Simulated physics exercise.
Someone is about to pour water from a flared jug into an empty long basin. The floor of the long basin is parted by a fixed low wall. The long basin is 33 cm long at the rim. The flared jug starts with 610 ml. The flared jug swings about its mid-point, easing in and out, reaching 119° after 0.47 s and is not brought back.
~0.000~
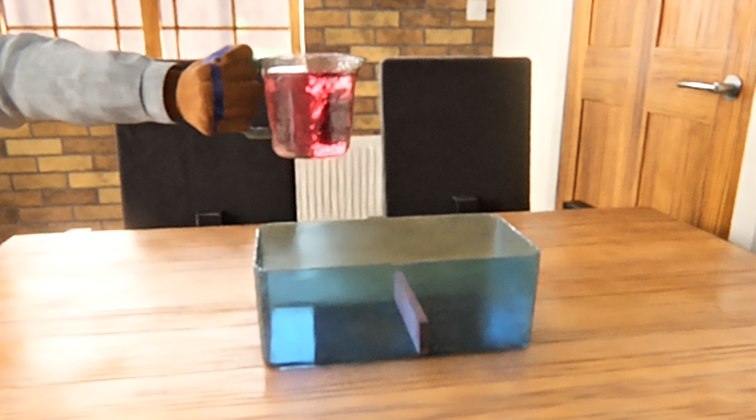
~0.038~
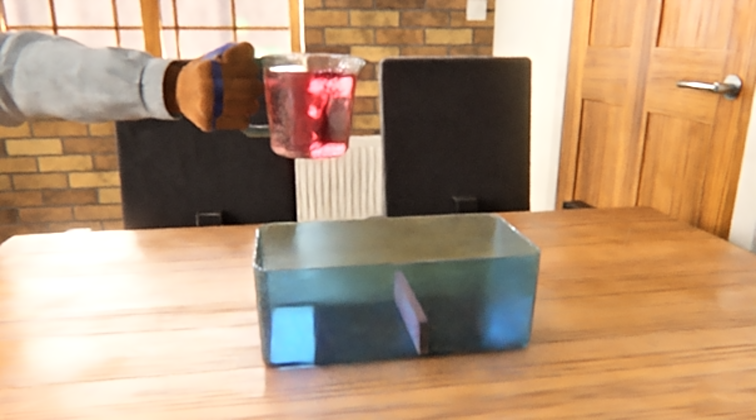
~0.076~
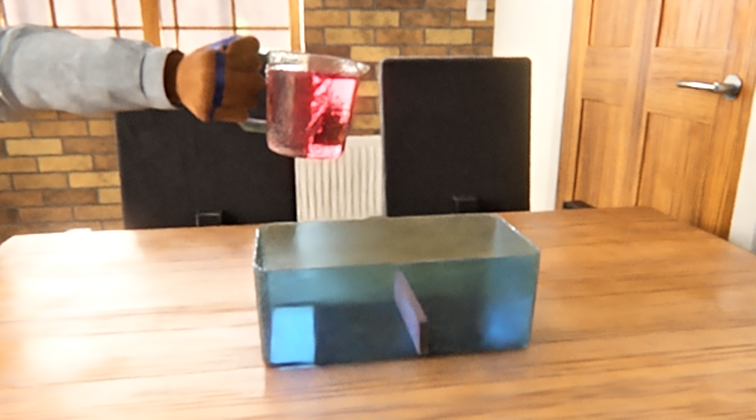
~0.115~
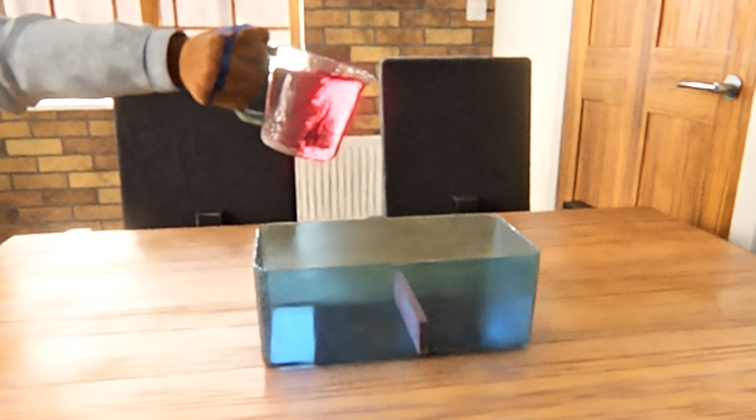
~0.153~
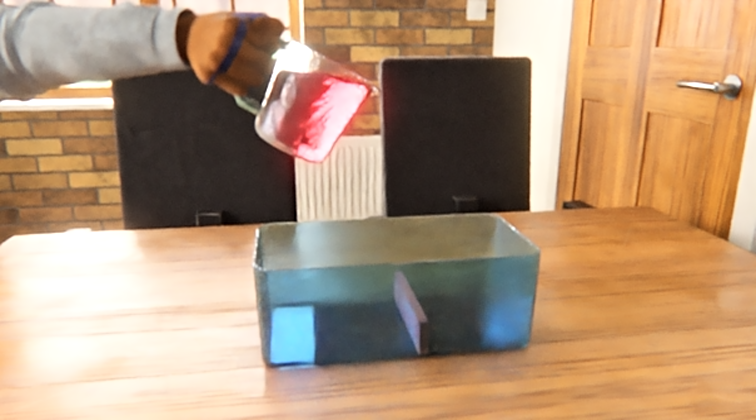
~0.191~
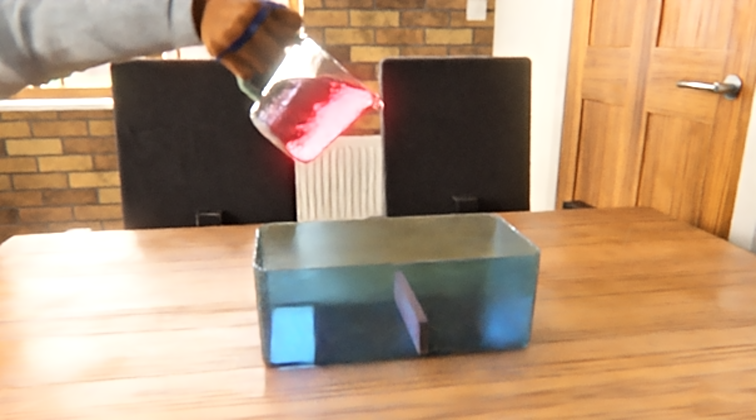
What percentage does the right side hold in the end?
Roughly 36 per cent is past the wall.
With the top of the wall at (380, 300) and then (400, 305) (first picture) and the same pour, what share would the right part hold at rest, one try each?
First 90, then 60 per cent.
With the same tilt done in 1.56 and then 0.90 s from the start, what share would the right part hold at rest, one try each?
In turn about 75 and 70 per cent.
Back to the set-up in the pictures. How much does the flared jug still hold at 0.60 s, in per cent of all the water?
About 2 per cent.
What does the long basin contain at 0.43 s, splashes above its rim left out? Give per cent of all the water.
Some 30 per cent.
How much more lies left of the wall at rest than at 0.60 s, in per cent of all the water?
Some 9 per cent.
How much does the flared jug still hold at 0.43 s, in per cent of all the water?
Some 32 per cent.
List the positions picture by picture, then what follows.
It leans 0°; its right rim is at (368, 57); the water meets the walls at (265, 71) and (354, 71); the long basin's rim runs from (256, 247) to (518, 233); the wall's top is at (410, 295), in the first frame.
It leans 2°; its right rim is at (369, 59); the water meets the walls at (266, 70) and (355, 71), in the second frame.
It leans 8°; its right rim is at (373, 65); the water meets the walls at (268, 68) and (357, 74), in the third frame.
It leans 17°; its right rim is at (378, 76); the water meets the walls at (274, 68) and (362, 77), in the fourth frame.
It leans 29°; its right rim is at (382, 91); the water meets the walls at (271, 86) and (370, 83), in the fifth frame.
It leans 42°; its right rim is at (382, 108); the water meets the walls at (263, 94) and (369, 95); 2 per cent is over the edge, in the sixth frame.
After 0.43 s the tilt is 116° and 32 per cent is still to pour, 4 is left of the wall and 25 right of it.
After 0.60 s the tilt is 119° and 2 per cent is still to pour, 49 is left of the wall and 37 right of it.
After 0.77 s the tilt is 119° and 0 per cent is still to pour, 56 is left of the wall and 35 right of it.
After 0.97 s the tilt is 119° and 0 per cent is still to pour, 58 is left of the wall and 36 right of it.
In the end 58 per cent lies left of the wall, 36 right of it and 6 outside.
